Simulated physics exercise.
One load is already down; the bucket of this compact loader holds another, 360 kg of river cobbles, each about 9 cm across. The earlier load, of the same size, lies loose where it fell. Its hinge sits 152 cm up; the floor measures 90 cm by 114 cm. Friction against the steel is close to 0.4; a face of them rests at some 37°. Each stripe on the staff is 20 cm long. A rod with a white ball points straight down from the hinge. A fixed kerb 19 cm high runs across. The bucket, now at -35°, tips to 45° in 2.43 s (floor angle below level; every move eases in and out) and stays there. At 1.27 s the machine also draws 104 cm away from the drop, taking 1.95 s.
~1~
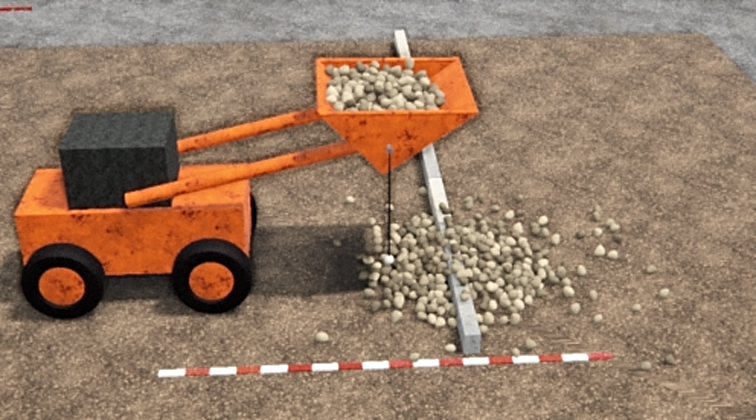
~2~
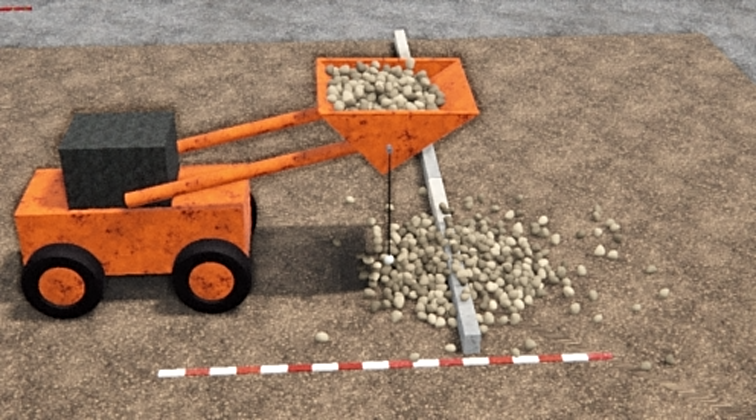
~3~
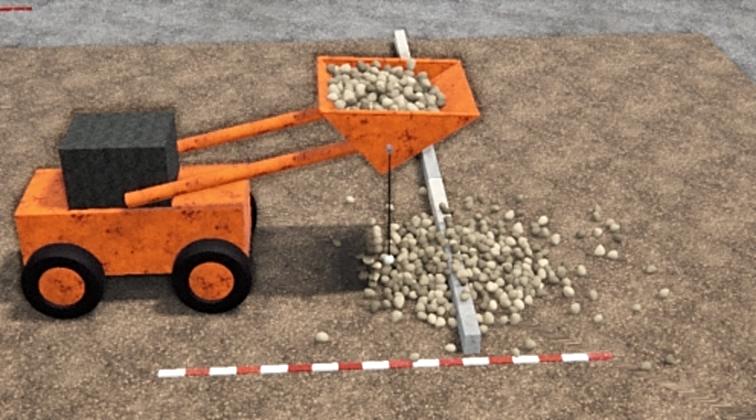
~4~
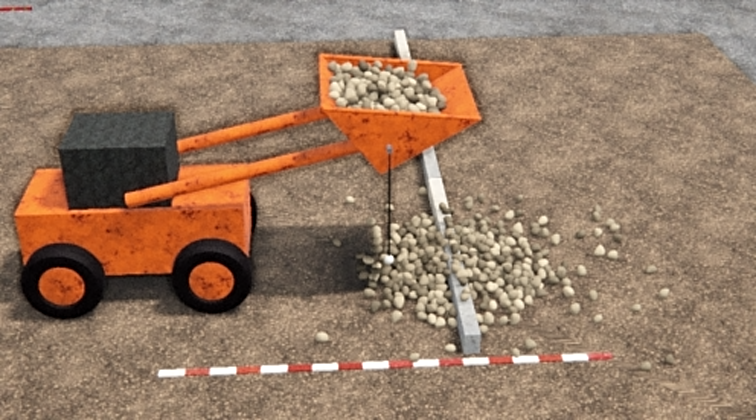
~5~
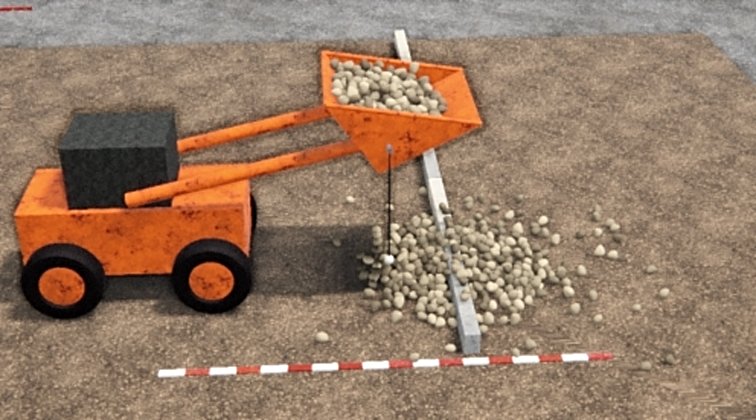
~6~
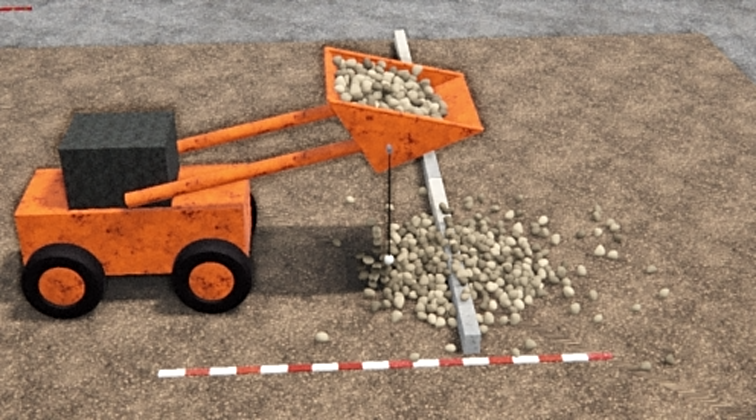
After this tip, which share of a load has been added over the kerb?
Some 31 per cent is added.
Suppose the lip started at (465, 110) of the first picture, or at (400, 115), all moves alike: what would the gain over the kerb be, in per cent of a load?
Near 20 per cent from the first place, 0 from the second.
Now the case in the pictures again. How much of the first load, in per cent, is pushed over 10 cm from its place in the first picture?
About 10 per cent.
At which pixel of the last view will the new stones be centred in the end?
Their middle is at about (425, 258).
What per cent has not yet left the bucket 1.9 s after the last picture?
About 0 per cent.
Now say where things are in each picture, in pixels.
The first frame shows lip at (478, 112), floor tilted -35°, highest stones at (369, 73). The earlier load is highest near (451, 239), 24 cm above ground level, 48 % on this side of the kerb, 52 % over the kerb.
In the second frame, the bucket is at -34°, its lip at (478, 113); the top of the load is at (369, 73).
In the third frame, the bucket is at -33°, its lip at (479, 115); the top of the load is at (370, 72).
In the fourth frame, the bucket is at -30°, its lip at (480, 119); the top of the load is at (364, 72).
In the fifth frame, the bucket is at -27°, its lip at (481, 124); the top of the load is at (354, 72).
In the sixth frame, the bucket is at -23°, its lip at (482, 130); the top of the load is at (349, 69).
Then, 1.2 s after the last picture the floor is at 32°; in per cent of one load, 72 in the bucket, 72 on this side of the kerb, 56 over the kerb; the foremost stones are at (626, 252).
Then, 1.9 s after the last picture the floor is at 45°; in per cent of one load, 0 in the bucket, 117 on this side of the kerb, 83 over the kerb; the foremost stones are at (626, 252).
Then, 3.1 s after the last picture the floor is at 45°; in per cent of one load, 0 in the bucket, 117 on this side of the kerb, 83 over the kerb; the foremost stones are at (626, 252).
Then, 5.7 s after the last picture the floor is at 45°; in per cent of one load, 0 in the bucket, 117 on this side of the kerb, 83 over the kerb; the foremost stones are at (626, 252). Net gain over the kerb, 31.
